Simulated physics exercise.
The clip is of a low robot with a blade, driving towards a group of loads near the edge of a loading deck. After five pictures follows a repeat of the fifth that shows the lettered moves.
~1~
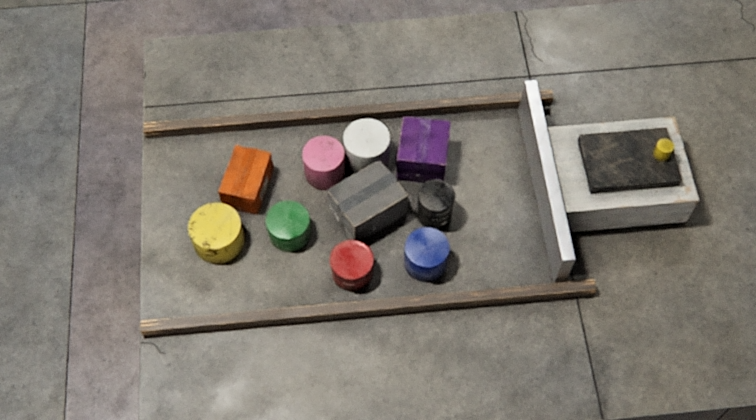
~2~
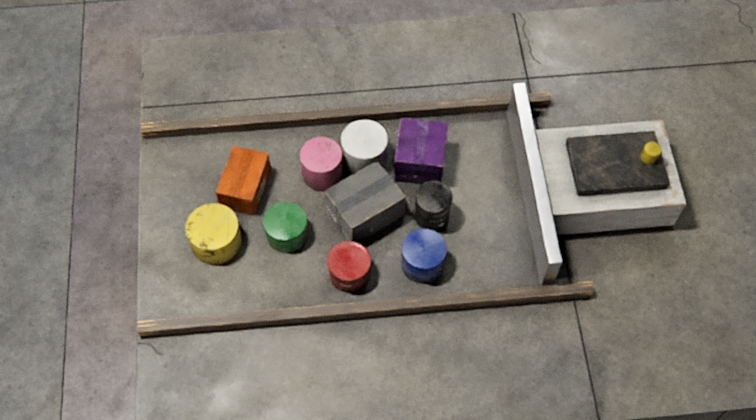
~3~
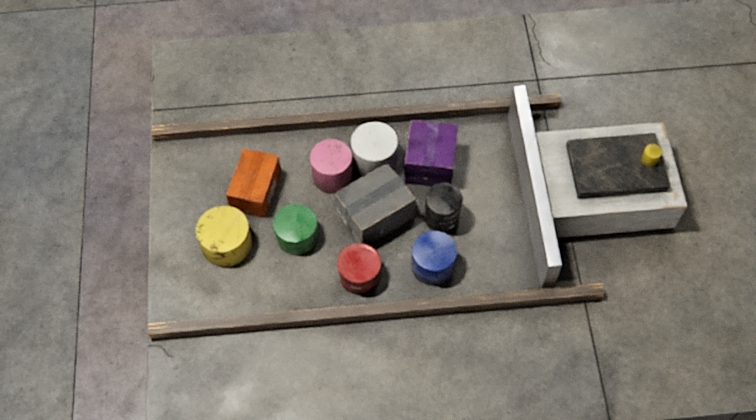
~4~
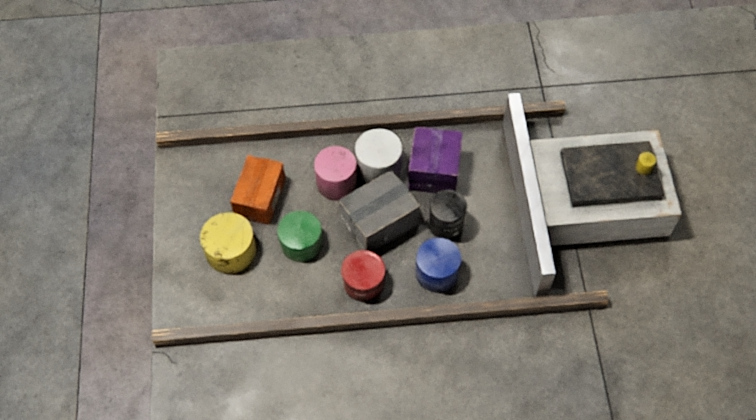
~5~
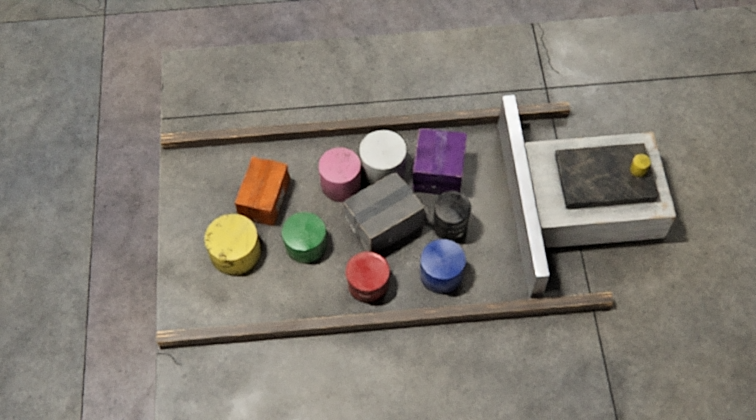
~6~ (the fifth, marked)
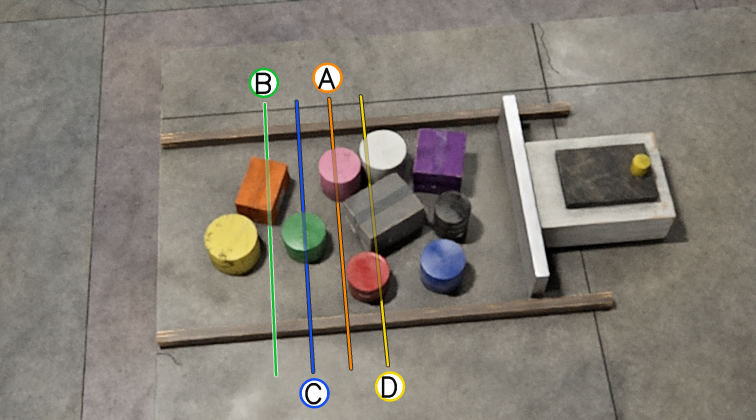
On a grey deck, a low white robot with a blade creeps left towards colourful loads.
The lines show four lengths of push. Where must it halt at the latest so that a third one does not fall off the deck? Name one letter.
At B, and not beyond.
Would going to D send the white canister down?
No.
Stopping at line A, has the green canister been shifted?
By then, yes.
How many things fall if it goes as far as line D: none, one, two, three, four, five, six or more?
The count is none.
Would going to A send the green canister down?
No.
On the marked copy, A at (339, 224); B at (270, 229); C at (304, 227); D at (373, 221).
With B. Early on, robot (507, 183); pink canister (313, 182); blue canister (410, 269).
Further on, robot (415, 190); yellow canister (172, 250); green canister (214, 268).
At the end, robot (346, 196); yellow canister over the edge; orange parcel over the edge; two fallen.
As for the rest, A is within the limit but short; C is within the limit but short; D is within the limit but short.
